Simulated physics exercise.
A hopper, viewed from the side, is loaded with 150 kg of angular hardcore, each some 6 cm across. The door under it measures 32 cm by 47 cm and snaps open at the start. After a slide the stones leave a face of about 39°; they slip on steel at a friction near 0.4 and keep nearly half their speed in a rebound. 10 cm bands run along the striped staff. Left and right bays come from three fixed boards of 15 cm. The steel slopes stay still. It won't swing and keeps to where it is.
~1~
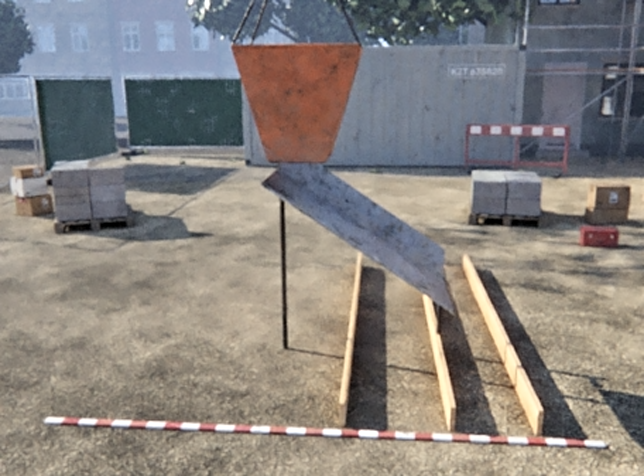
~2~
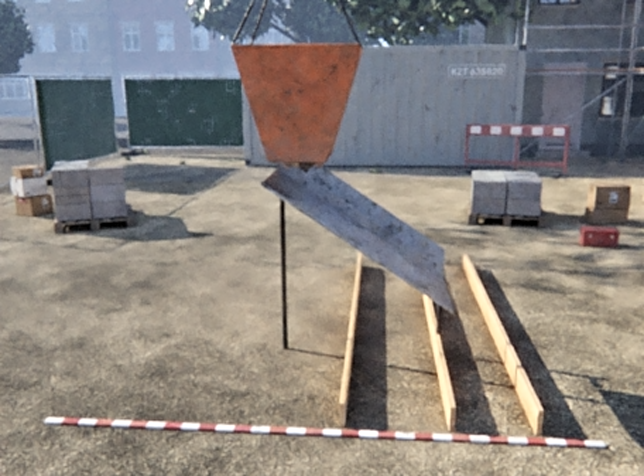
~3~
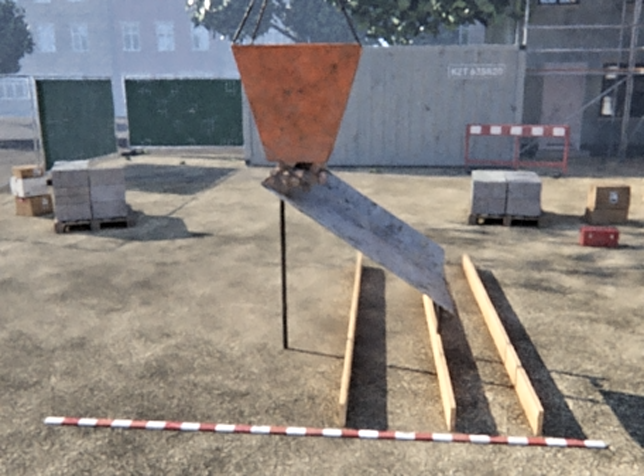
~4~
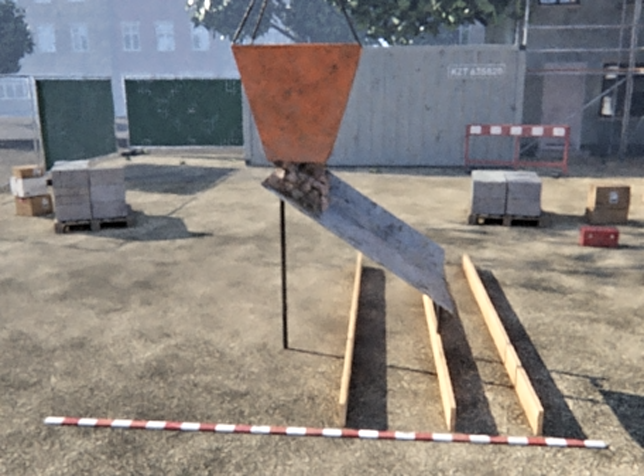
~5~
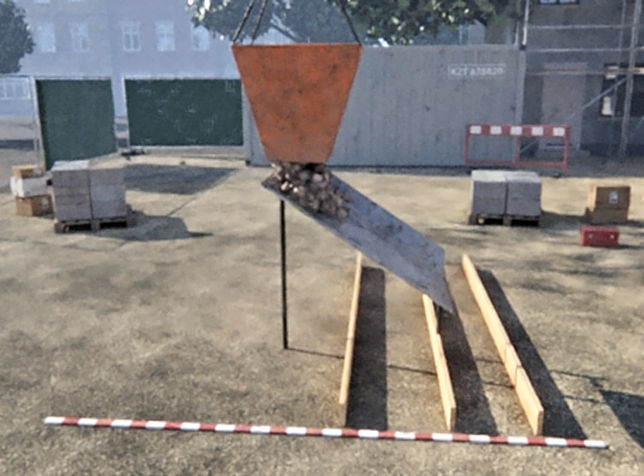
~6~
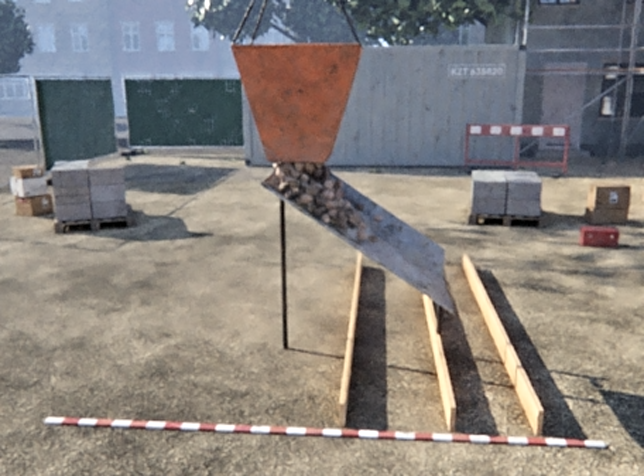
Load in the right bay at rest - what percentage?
Roughly 57 percent.
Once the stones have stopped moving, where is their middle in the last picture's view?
Their centre ends up around (510, 379).
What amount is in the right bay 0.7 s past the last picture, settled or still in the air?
At that moment: About 20 %.
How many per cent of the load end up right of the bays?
I'd put it at roughly 45 per cent.
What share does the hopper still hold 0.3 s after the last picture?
Roughly 40 percent, give or take.
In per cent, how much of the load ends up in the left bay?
Share of load: Near 0 %.
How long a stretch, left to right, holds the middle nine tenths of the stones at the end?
Some 90 cm from left to right.
Then, 0.3 s after the last picture, 40 % in the hopper, 58 % on the steel, 2 % falling or lying in the right bay; the stones farthest right are at (485, 321).
Then, 0.7 s after the last picture, 7 % in the hopper, 67 % on the steel, 22 % falling or lying in the right bay, 4 % falling or lying right of the bays; the stones farthest right are at (590, 386).
Then, 1.3 s after the last picture, 0 % in the hopper, 31 % on the steel, 49 % falling or lying in the right bay, 20 % falling or lying right of the bays.
Then, 2.2 s after the last picture, 0 % in the hopper, 59 % falling or lying in the right bay, 41 % falling or lying right of the bays.
Then, 4.1 s after the last picture, 0 % in the hopper, 57 % in the right bay, 43 % right of the bays.
